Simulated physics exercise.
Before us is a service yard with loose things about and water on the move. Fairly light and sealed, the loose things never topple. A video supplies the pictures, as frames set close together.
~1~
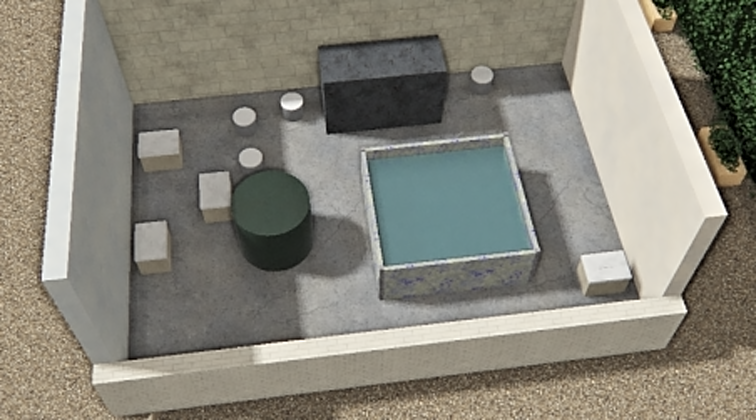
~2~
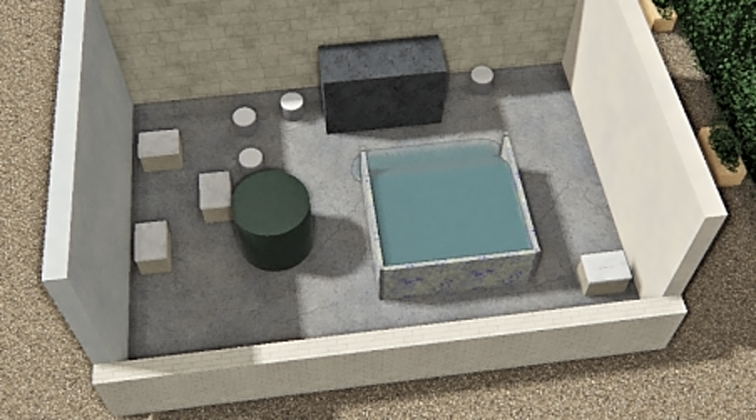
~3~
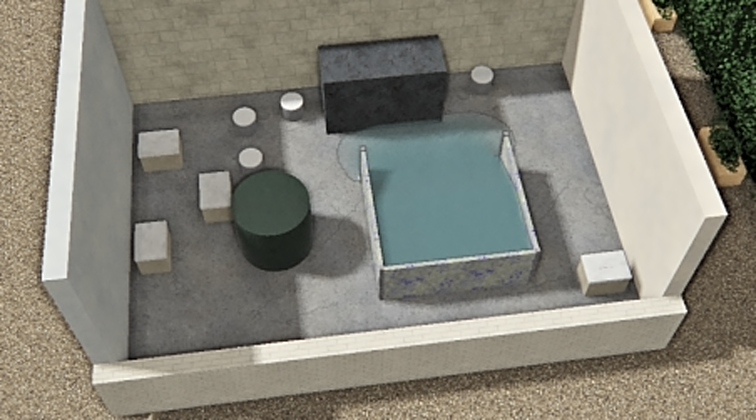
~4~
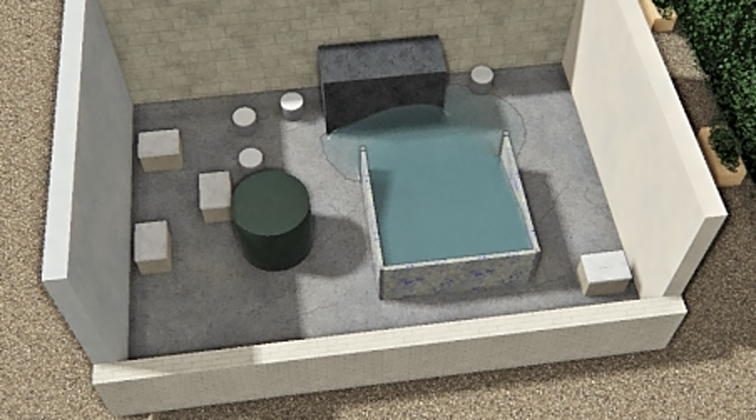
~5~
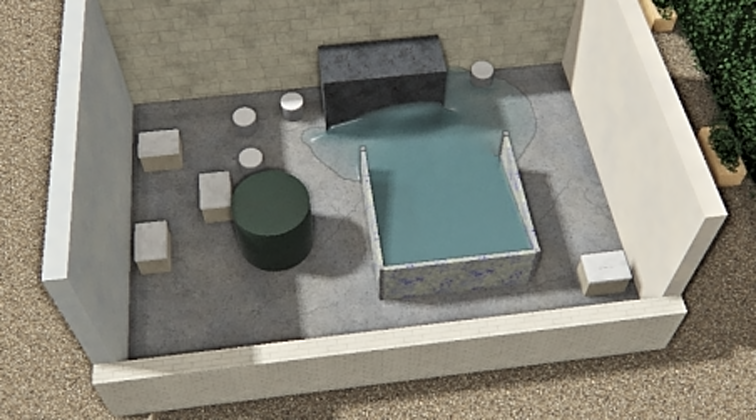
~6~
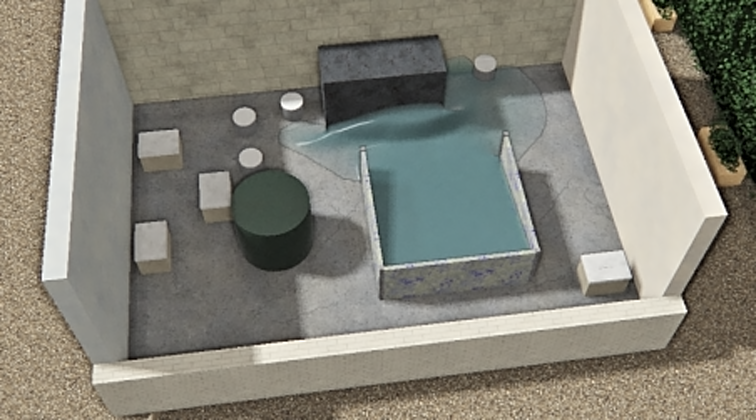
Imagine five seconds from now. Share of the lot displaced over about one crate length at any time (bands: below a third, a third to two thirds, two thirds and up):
Two thirds or higher.
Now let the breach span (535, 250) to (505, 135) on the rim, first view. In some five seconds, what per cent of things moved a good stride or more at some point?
Near 40 %.
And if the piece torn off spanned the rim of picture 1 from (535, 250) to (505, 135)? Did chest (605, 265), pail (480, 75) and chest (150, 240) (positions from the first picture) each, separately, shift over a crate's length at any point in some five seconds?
Went past that, went past that, went past that.
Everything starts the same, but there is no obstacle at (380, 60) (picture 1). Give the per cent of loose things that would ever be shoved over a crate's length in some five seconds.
About 100%.
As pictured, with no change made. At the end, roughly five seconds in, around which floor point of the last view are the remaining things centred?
What remains is centred near (259, 247).
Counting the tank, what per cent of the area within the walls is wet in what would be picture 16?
I'd put it at some 60 per cent.
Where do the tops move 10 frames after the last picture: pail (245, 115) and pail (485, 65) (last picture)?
Around (138, 93) and (573, 84).
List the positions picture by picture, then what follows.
A pail at (482, 74) rests on the ground; a chest at (215, 189) rests on the ground; 0 of 8 have shifted, in the first frame.
A pail at (482, 74) rests on the ground; a chest at (215, 189), on the bottom; 0 of 8 have shifted, in the second frame.
A pail at (482, 74) rests on the ground; a chest at (215, 189), on the bottom; 0 of 8 have shifted, in the third frame.
A pail at (482, 74), on the bottom; a chest at (215, 189) rests on the ground; 0 of 8 have shifted, in the fourth frame.
A pail at (482, 69) rests on the ground, close to its start; a chest at (215, 189) rests on the ground; 1 of 8 have shifted, in the fifth frame.
A pail at (485, 63) floats, close to its start; a chest at (215, 189) rests on the ground; 1 of 8 have shifted, in the sixth frame.
A moment on, 1 of 8 are well off their spots; 1 afloat.
Next, 4 of 8 are well off their spots; 4 afloat.
Later, 7 of 8 are well off their spots; 7 afloat.
In the end, 8 of 8 are well off their spots, and 8 have been at some point; 8 afloat.
